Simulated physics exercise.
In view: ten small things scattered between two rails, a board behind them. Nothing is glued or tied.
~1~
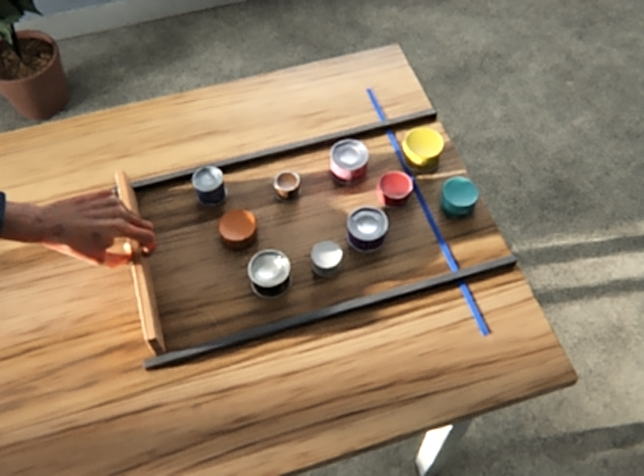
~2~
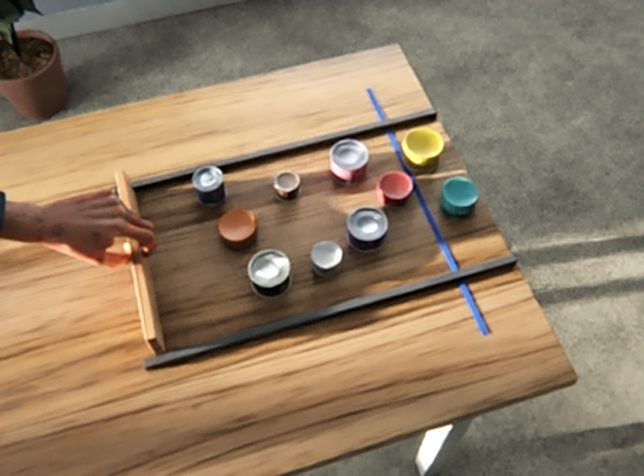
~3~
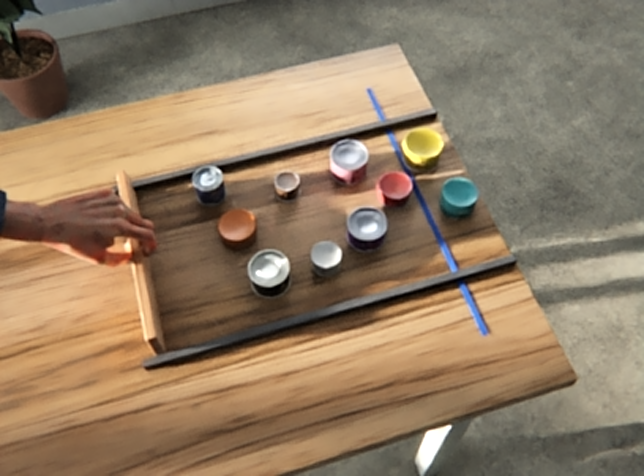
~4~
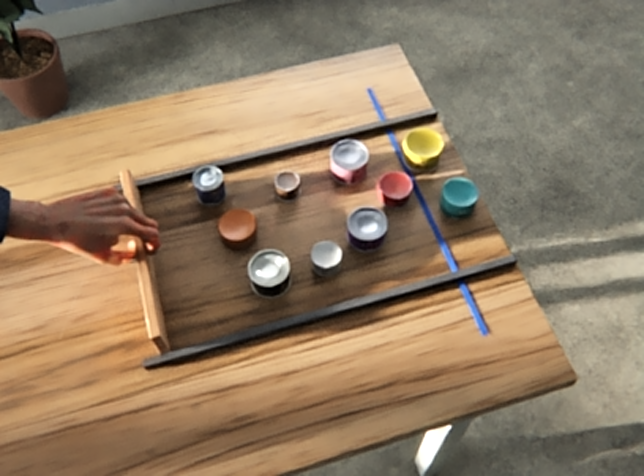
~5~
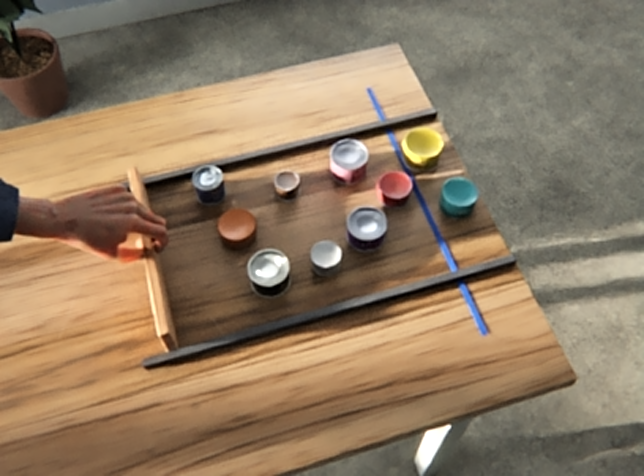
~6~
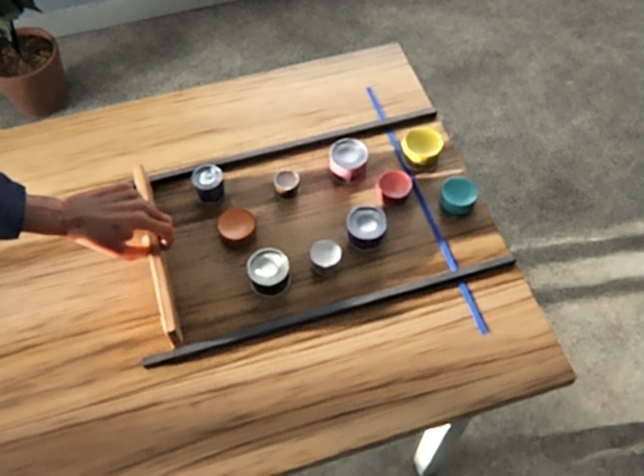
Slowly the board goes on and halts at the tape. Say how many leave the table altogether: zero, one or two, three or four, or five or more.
Here the number that fall off is one or two.
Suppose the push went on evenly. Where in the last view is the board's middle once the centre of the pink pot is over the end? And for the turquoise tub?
About (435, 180), and (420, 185) for the other.
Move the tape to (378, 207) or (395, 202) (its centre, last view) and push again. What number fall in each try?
Try by try, 0 and 0.
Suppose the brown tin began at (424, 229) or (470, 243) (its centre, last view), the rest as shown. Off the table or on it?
In that order, it does not fall; does not fall.
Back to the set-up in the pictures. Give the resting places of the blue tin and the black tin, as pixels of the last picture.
The blue tin stops around (406, 128); the black tin around (461, 231).
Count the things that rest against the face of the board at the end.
It touches 5.
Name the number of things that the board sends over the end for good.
The count is 1.
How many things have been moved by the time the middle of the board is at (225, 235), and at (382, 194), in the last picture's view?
First 2, then 9.
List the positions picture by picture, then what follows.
In the first frame, turquoise tub (459, 199); yellow tin (422, 150); red tin (395, 190); board (140, 259); tape (420, 197).
In the second frame, yellow tin (422, 151); pink pot (349, 163).
In the third frame, red tin (394, 190); board (140, 259).
In the fourth frame, turquoise tub (459, 198); purple tin (367, 229).
In the fifth frame, yellow tin (422, 151); blue tin (210, 186).
In the sixth frame, turquoise tub (458, 198); yellow tin (422, 150); red tin (394, 189); board (157, 252); tape (419, 196).
Soon after, none off yet; turquoise tub at rest near (458, 198); yellow tin at rest near (422, 150); red tin at rest near (394, 189).
At rest, the number that fall off is one or two; fallen, yellow tin.
